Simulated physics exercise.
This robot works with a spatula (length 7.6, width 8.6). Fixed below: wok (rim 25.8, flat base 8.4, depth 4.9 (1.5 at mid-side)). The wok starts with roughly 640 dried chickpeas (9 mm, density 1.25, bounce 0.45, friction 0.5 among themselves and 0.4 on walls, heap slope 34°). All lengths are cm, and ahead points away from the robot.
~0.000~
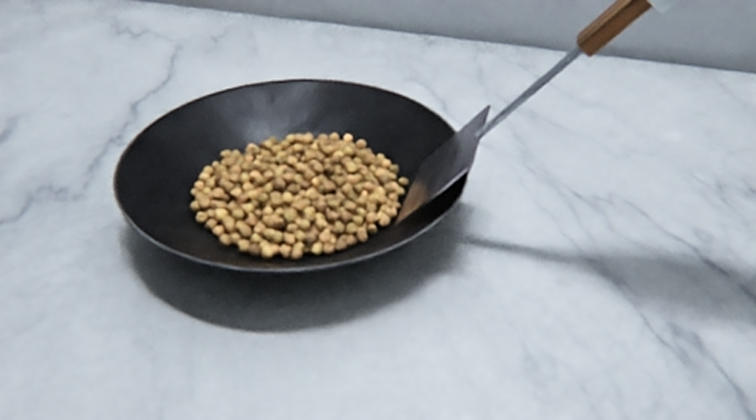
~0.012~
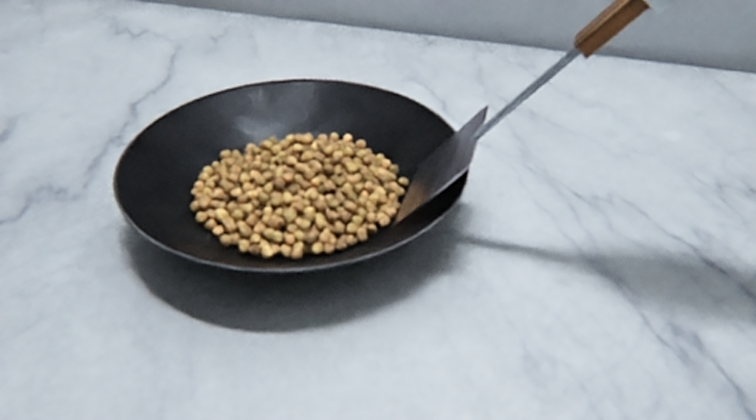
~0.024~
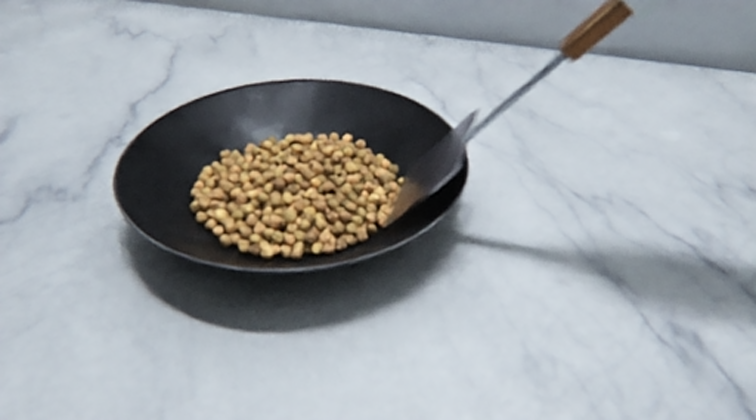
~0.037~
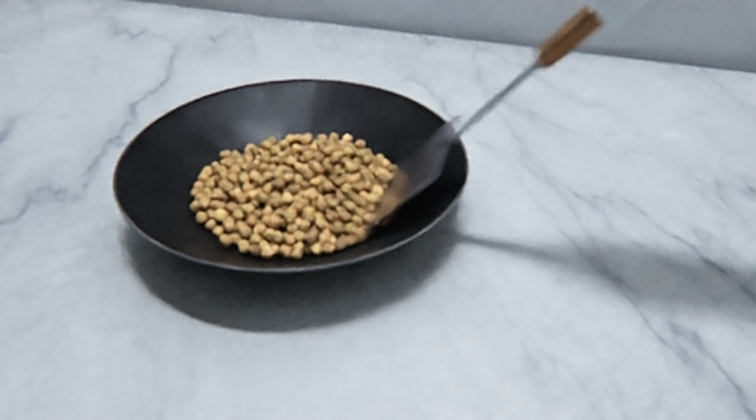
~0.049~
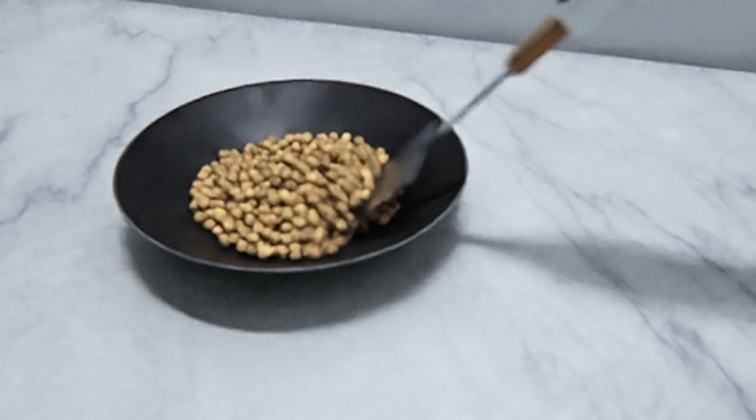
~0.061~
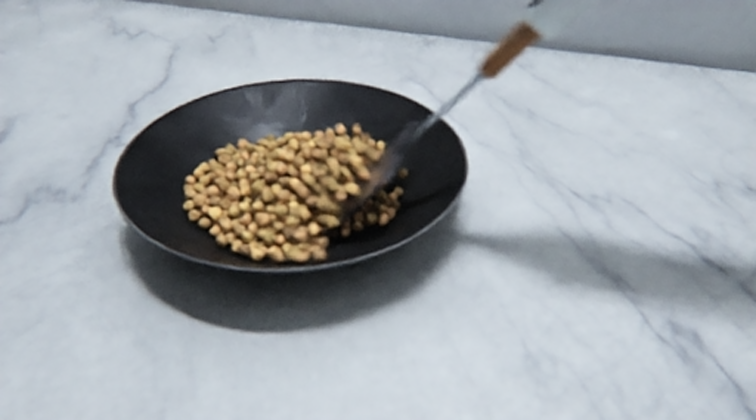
The clip shows a spatula with a wooden handle resting at the right side of a dark wok of chickpeas on a marble surface, then sliding left into the pile and pushing some of the chickpeas leftward.
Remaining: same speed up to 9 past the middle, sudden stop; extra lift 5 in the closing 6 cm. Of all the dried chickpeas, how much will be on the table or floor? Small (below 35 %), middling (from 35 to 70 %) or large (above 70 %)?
Answer: Middling; from 35 to 70 % of the dried chickpeas finish on the table or floor.
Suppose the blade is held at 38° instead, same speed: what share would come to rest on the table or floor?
Then about 40 per cent.
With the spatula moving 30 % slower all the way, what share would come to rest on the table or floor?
Then about 35 per cent.
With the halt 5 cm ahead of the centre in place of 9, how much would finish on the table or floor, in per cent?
Then about 25 per cent.
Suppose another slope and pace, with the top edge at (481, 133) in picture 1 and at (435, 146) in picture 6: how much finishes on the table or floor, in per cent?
Some 25 per cent.
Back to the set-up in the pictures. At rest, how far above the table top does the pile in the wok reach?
Roughly 4.0 cm.
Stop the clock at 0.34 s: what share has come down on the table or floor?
Some 20 per cent.
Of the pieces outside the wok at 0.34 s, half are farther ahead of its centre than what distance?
About 30 cm.
After 0.09 s, sloping 52°, highest piece 9 above the table; 641 in the wok.
After 0.12 s, sloping 52°, highest piece 12 above the table; 639 in the wok, 2 on the blade or in flight.
After 0.34 s, sloping 52°, highest piece 24 above the table; 357 in the wok, 141 on the table or floor, 143 on the blade or in flight.
After 1.39 s, sloping 52°, highest piece 4 above the table; 357 in the wok, 284 on the table or floor.
In the end, 357 in the wok, 284 on the table or floor. That is 44 % on the table or floor.
